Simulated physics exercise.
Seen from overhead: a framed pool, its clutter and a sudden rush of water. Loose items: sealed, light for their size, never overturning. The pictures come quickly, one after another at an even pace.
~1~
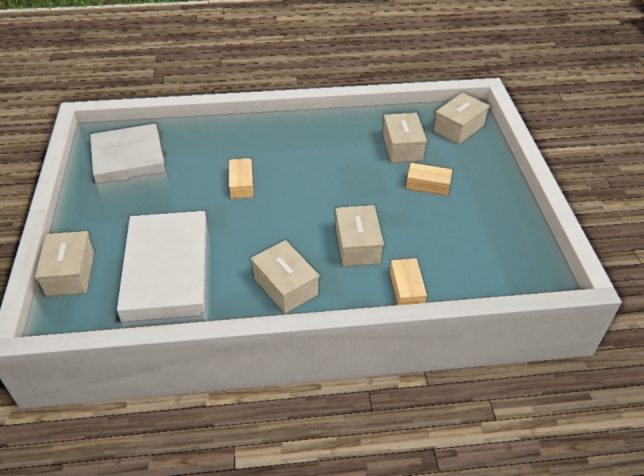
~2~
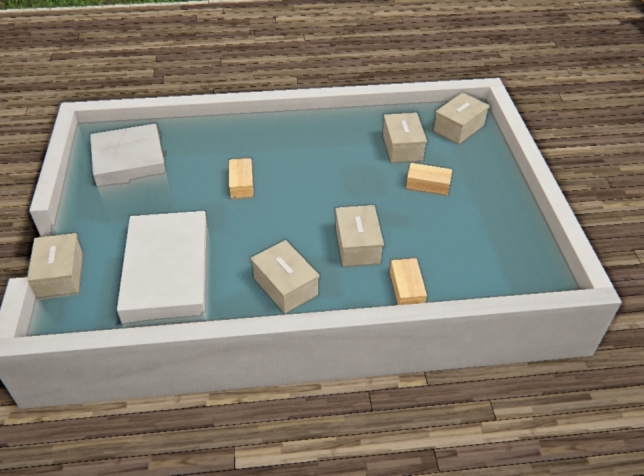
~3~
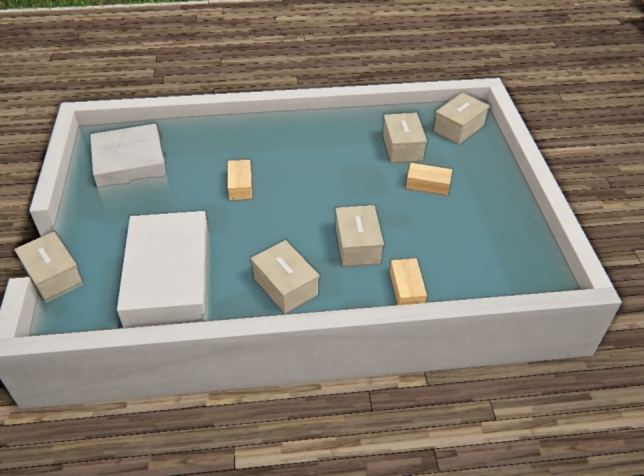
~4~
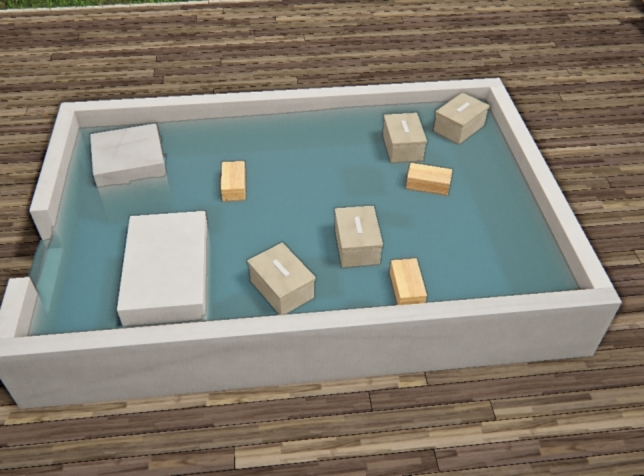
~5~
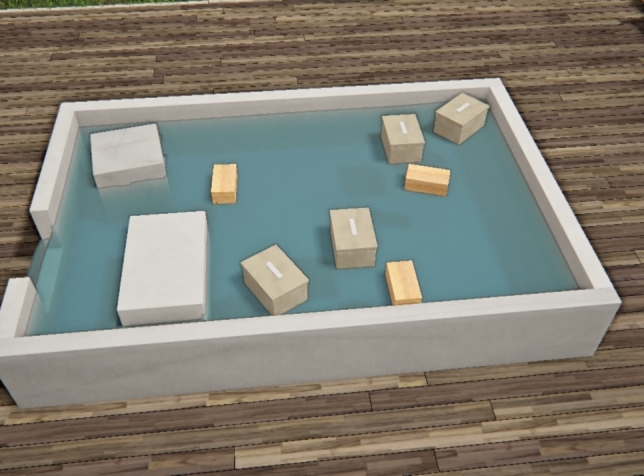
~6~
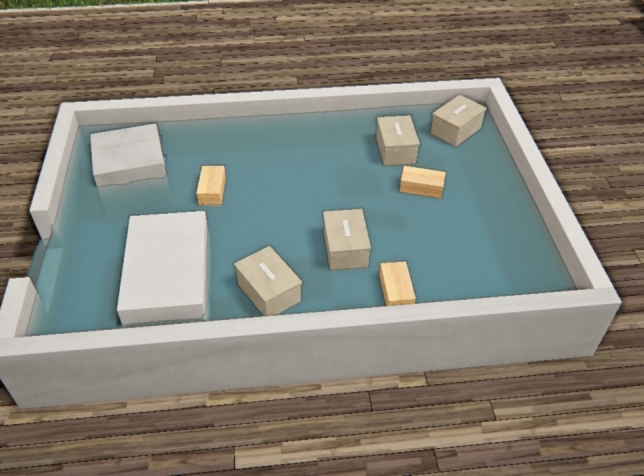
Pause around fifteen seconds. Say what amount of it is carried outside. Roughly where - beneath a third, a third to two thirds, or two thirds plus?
Roughly beneath a third.
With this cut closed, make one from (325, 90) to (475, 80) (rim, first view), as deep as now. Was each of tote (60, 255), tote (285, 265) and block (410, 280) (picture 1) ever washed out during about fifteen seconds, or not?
Retained - retained - retained.
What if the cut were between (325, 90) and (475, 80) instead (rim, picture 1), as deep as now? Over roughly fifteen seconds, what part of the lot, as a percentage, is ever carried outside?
I'd guess around 50 percent.
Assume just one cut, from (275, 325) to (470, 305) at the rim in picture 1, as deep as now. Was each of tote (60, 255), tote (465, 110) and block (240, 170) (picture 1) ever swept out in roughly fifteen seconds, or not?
Turn by turn - stays put, stays put, departs.
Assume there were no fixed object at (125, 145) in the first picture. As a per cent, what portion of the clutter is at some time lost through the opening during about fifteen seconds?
About 20%.
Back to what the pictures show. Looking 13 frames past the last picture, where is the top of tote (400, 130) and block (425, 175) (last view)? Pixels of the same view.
I'd expect them about (372, 140) and (400, 185).
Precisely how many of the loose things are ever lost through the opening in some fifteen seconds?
Result - 2.
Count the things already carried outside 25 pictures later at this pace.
The answer here is 2.
A moment on, 1 of 8 are out; 7 afloat.
Next, 2 of 8 are out; 6 afloat.
Later, 2 of 8 are out; 6 afloat.
In the end, 2 of 8 are out; 6 afloat.
